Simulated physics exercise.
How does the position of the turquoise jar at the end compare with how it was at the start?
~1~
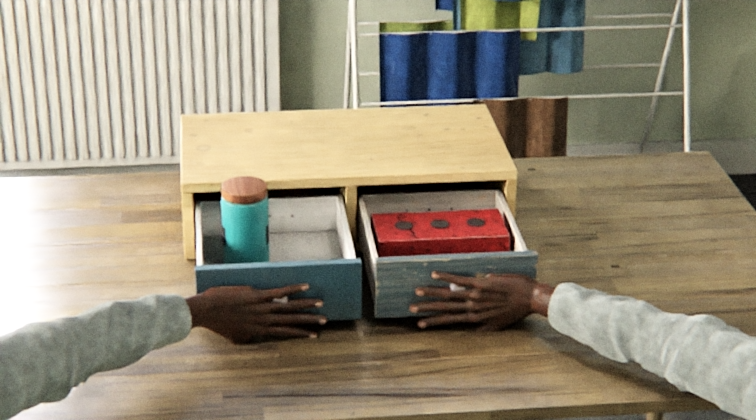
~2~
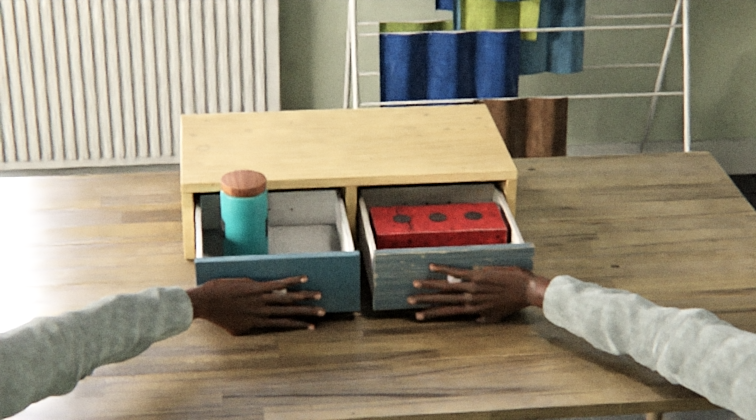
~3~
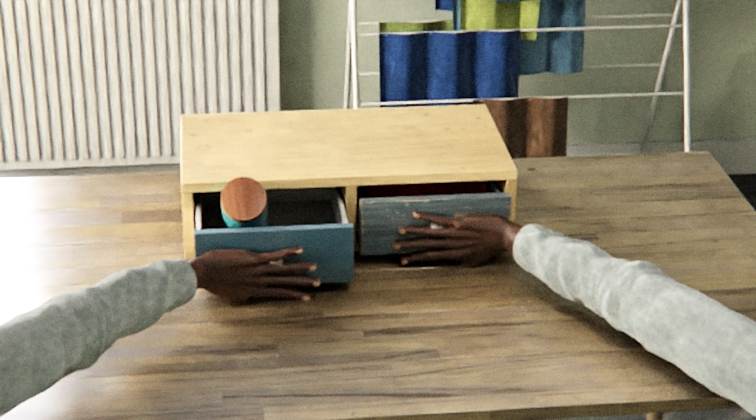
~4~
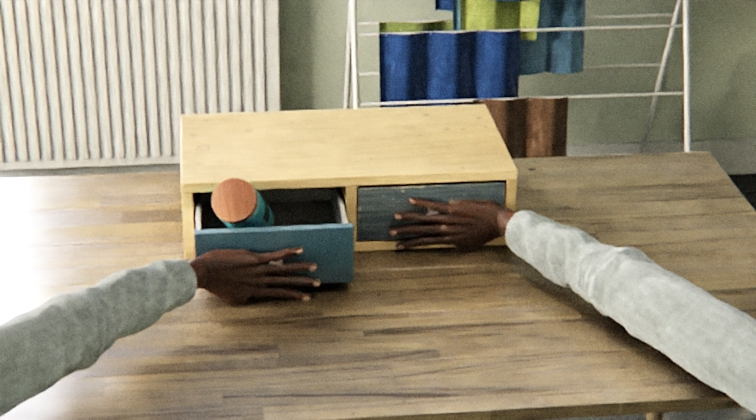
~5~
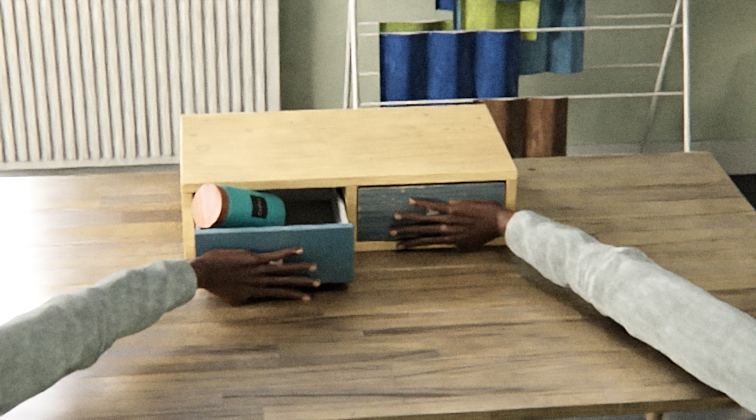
The turquoise jar stands upright in the left drawer at the start, but by the end it is lying on its side there.
